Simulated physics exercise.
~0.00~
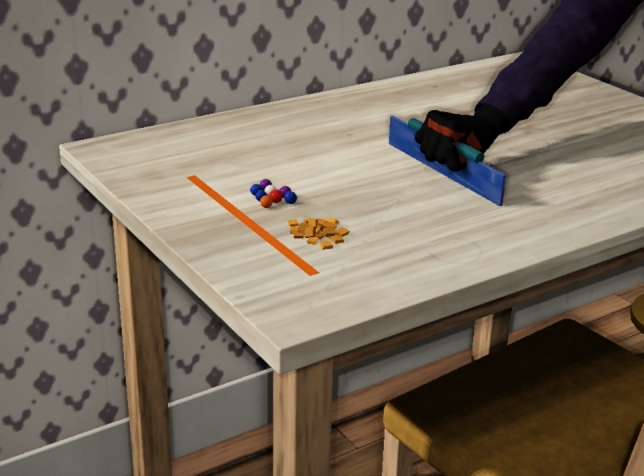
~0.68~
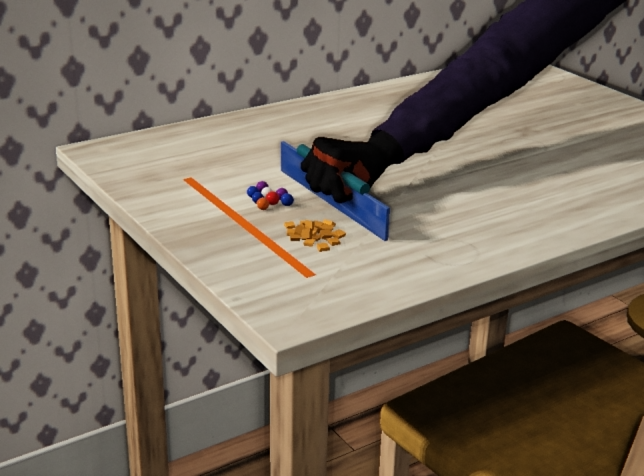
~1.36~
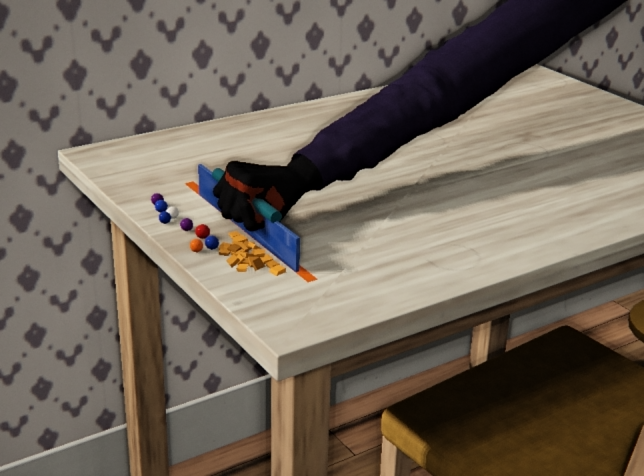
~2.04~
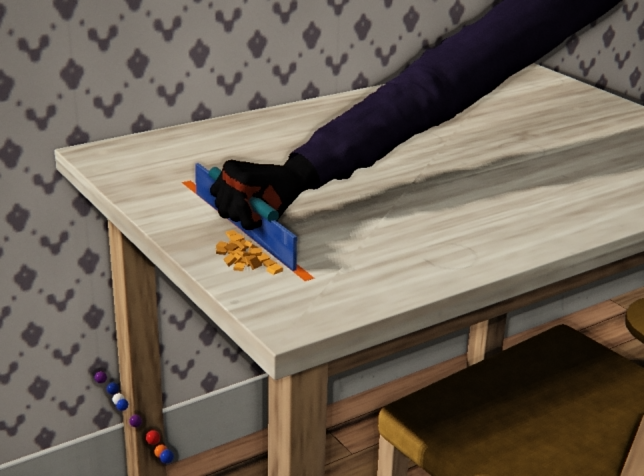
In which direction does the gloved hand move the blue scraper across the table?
The hand moves the blue scraper to the left, towards the orange tape line.
The video shows a gloved hand sliding a blue scraper left across a wooden table, pushing small coloured balls and orange bits until it stops at an orange tape line. The balls roll on over the edge and drop, while the orange bits stay on the table.
